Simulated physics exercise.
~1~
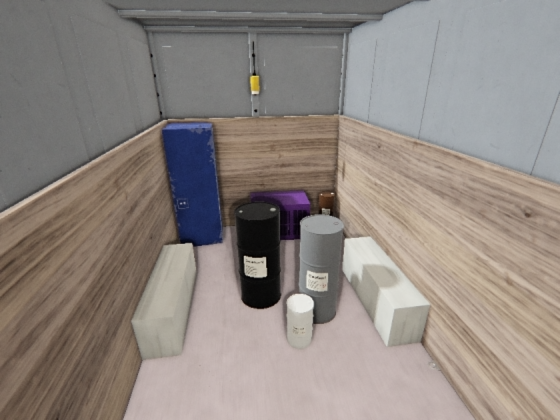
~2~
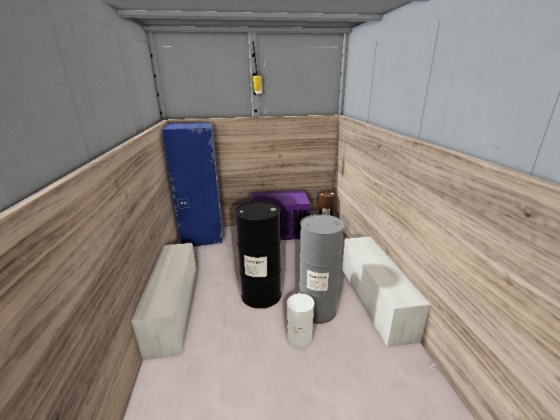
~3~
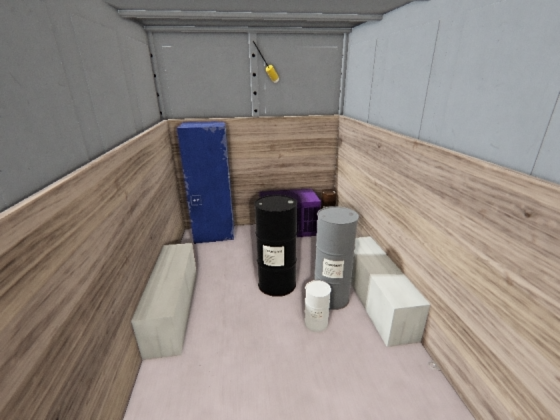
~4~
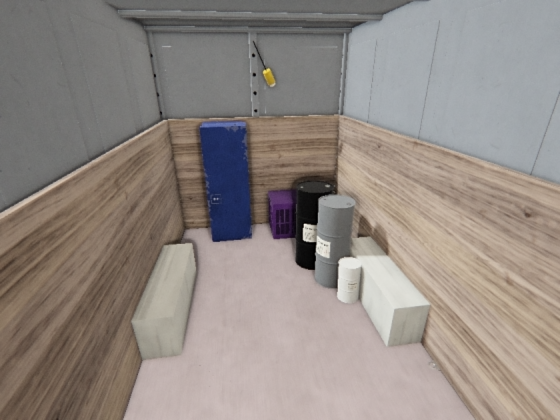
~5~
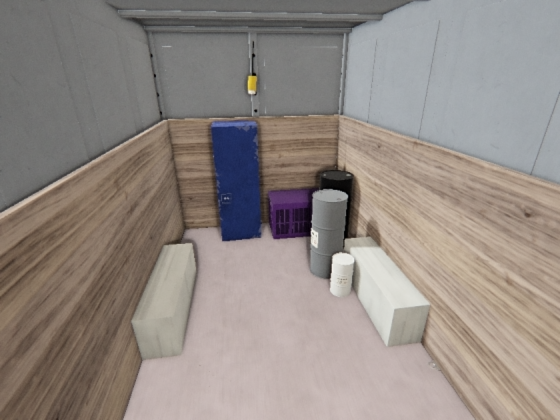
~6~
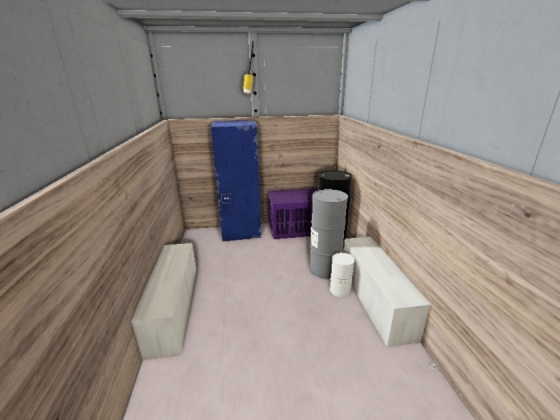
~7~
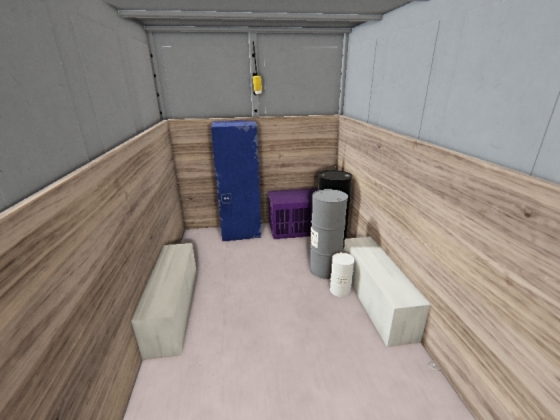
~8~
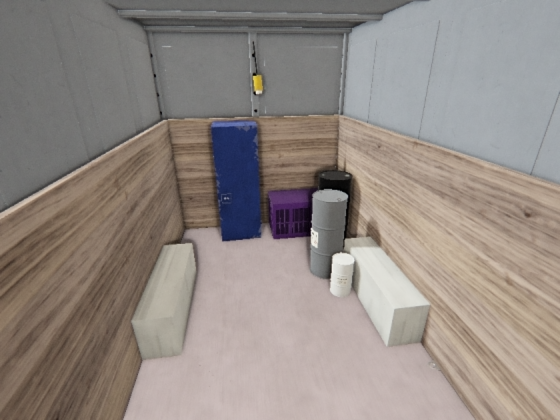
Two large drums and a white canister slide right towards the bulkhead, staying upright beside a purple chest.
